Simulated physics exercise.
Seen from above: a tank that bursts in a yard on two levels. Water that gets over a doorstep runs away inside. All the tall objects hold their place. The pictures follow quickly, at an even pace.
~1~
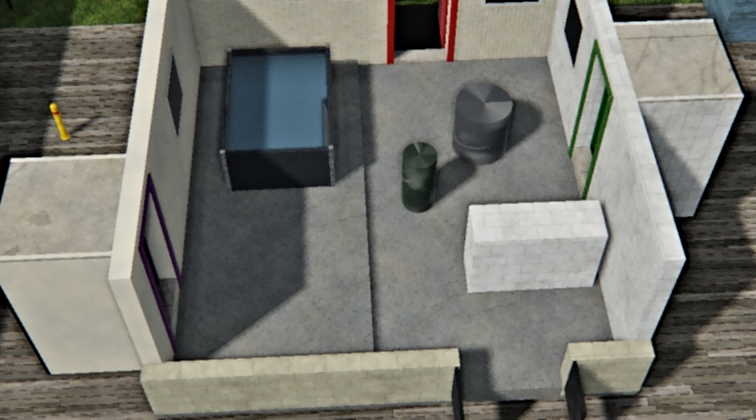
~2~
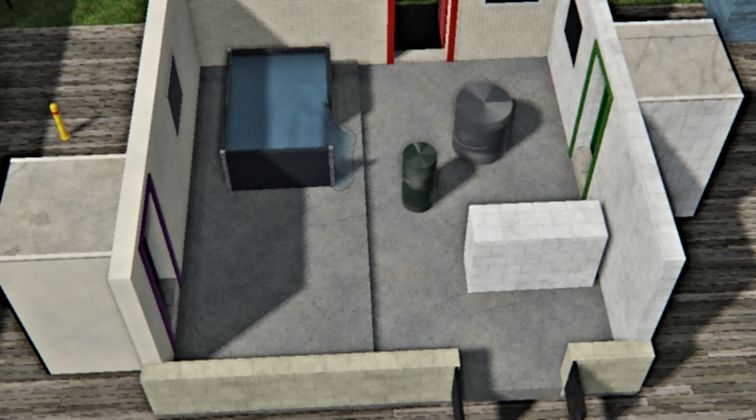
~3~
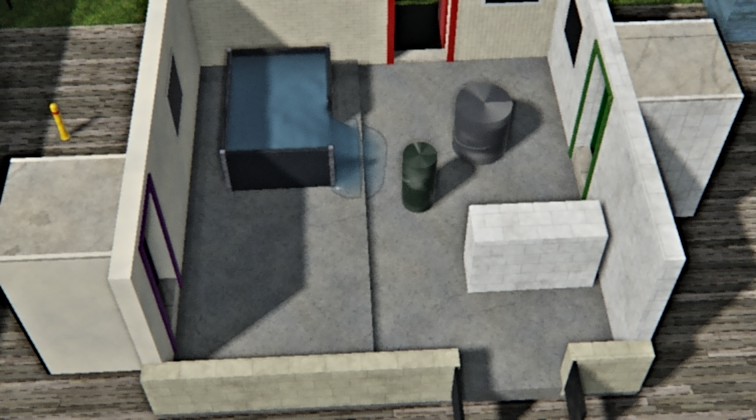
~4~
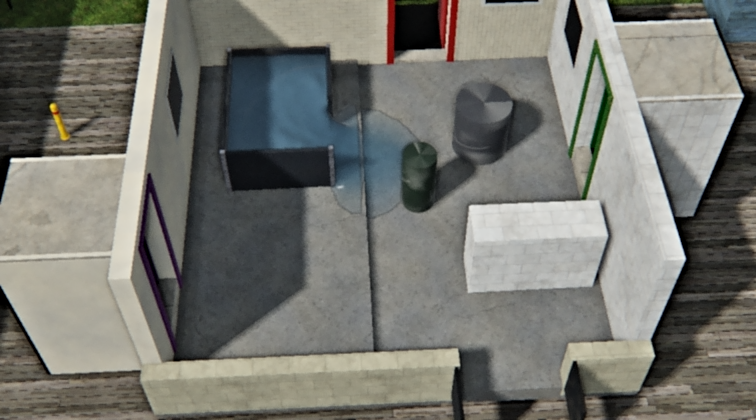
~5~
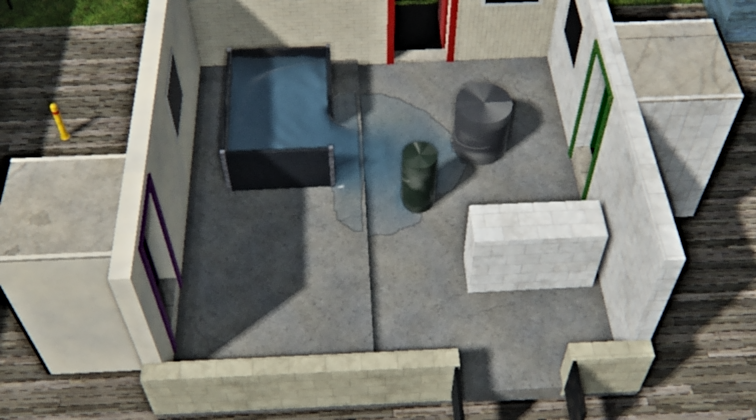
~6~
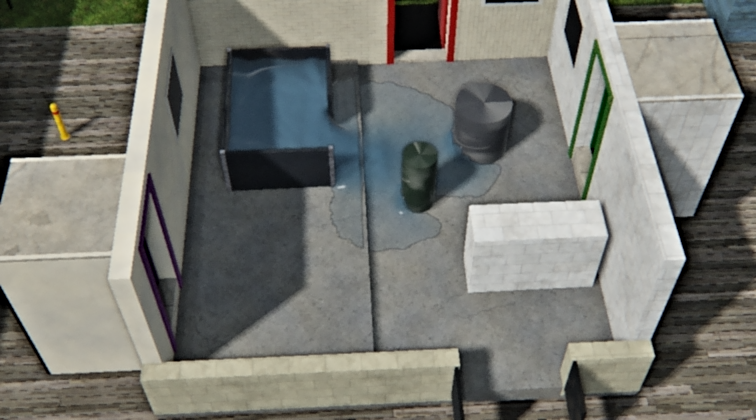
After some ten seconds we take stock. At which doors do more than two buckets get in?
One by one: The green door admits no more than that; the red door lets in a lot; the purple door admits no more than that.
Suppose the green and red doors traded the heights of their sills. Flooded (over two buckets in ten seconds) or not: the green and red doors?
Then: The green one floods, the red one takes less.
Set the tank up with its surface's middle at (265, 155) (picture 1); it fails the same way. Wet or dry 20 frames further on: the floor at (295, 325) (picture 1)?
Verdict: Dry.
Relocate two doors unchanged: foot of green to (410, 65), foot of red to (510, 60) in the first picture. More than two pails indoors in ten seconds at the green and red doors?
In short: The green one lets less in; the red one goes over.
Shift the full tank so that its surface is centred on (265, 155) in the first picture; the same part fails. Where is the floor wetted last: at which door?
I say the purple-painted one.
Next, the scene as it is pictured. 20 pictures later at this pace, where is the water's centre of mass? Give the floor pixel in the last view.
Close to (414, 166).
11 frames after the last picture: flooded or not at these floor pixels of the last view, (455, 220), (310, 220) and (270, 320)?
In turn: Under water, free of water, free of water.
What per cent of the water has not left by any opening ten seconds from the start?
Near 80 in a hundred.
A moment on, water covers 35 % of the floor; the green door wet at the sill, nothing in, the red door wet at the sill, nothing in, the purple door not reached.
Next, water covers 50 % of the floor; the green door wet at the sill, nothing in, the red door wet at the sill, nothing in, the purple door not reached.
Then, water covers 55 % of the floor; the green door wet at the sill, nothing in, the red door over two buckets in, the purple door not reached.
Later, water covers 60 % of the floor; the green door wet at the sill, nothing in, the red door far over two buckets in, the purple door not reached.
In the end, water covers 60 % of the floor; the green door wet at the sill, nothing in, the red door far over two buckets in, the purple door not reached.
